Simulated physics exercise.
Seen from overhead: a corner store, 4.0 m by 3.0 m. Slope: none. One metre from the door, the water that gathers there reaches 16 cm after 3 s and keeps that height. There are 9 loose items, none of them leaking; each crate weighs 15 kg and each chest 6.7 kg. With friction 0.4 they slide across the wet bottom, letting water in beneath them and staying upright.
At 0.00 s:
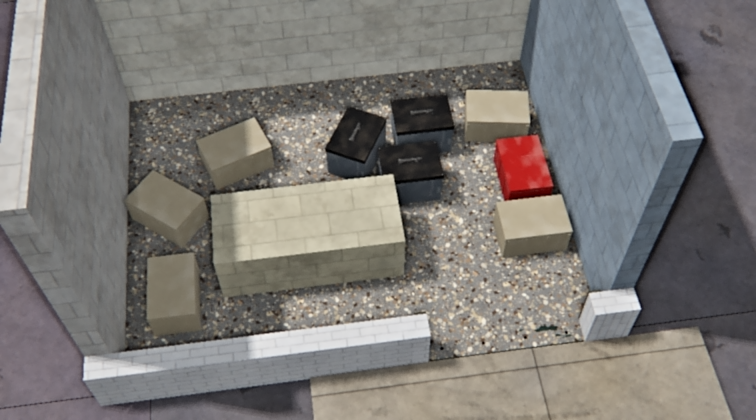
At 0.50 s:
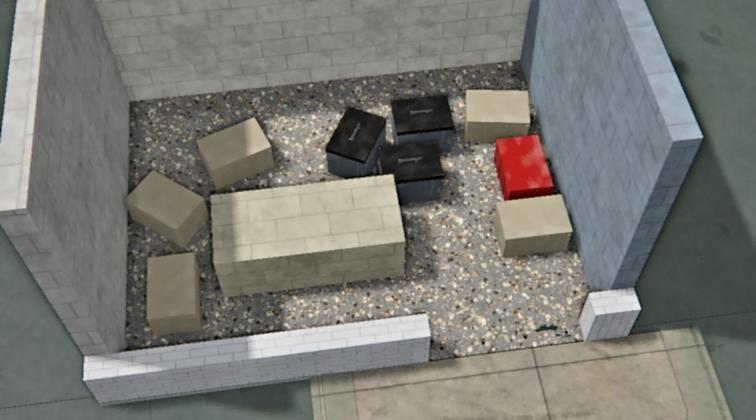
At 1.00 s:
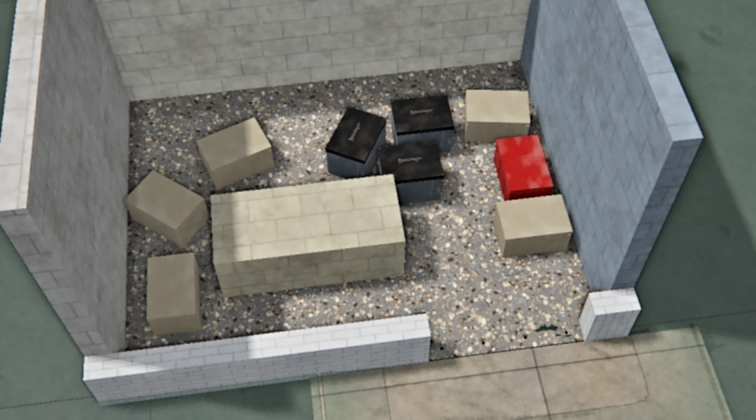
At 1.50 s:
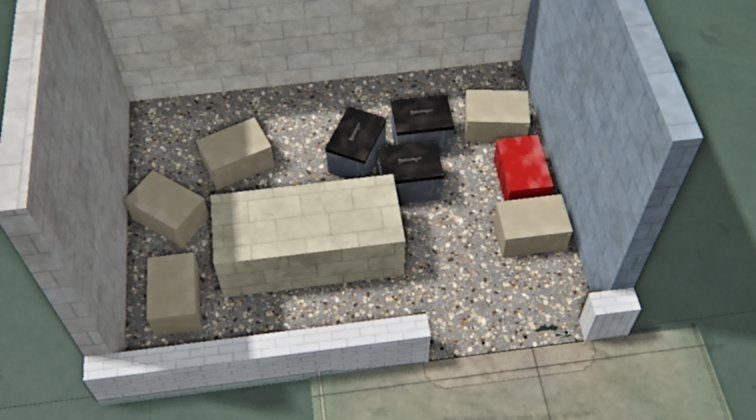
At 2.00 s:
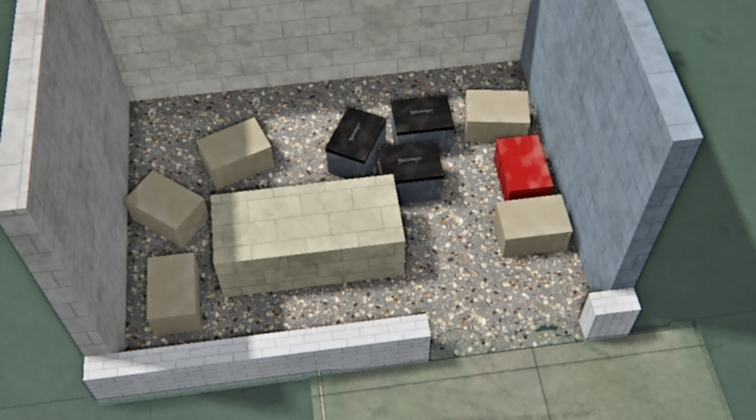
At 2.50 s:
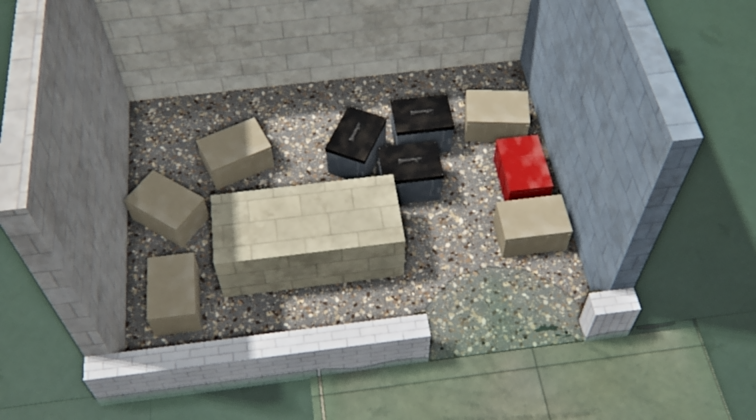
In this clip, seen from above, greenish water spreads over the ground outside a walled room, covers the paving at the opening, and creeps slightly onto the speckled floor inside, while the red, black and tan boxes stay still.
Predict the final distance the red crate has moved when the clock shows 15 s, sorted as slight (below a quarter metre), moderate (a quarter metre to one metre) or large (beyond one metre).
I reckon it goes over a metre.
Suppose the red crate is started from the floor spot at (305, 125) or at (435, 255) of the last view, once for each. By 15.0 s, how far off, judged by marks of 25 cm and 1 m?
The first start leaves it well away, the second leaves it well away.
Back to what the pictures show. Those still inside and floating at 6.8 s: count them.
At that moment 4.
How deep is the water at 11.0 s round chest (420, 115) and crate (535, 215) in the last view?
Some 12 cm at the first, some 11 cm at the second.
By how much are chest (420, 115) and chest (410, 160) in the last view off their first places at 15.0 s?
Respectively 200 and 250 cm.
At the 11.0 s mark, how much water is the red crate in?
Close to 10 centimetres.
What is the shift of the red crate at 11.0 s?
Roughly 250 centimetres by that point.
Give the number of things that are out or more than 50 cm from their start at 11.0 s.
8.
After 3.5 s the red crate is near (524, 162), 0.0 m from its start, aground; 0 afloat.
After 6.8 s the red crate is near (470, 98), 0.9 m from its start, afloat; 4 afloat.
After 11.0 s the red crate is near (247, 125), 2.6 m from its start, afloat; 9 afloat.
After 15.0 s the red crate is near (383, 145), 1.3 m from its start, afloat; 9 afloat.
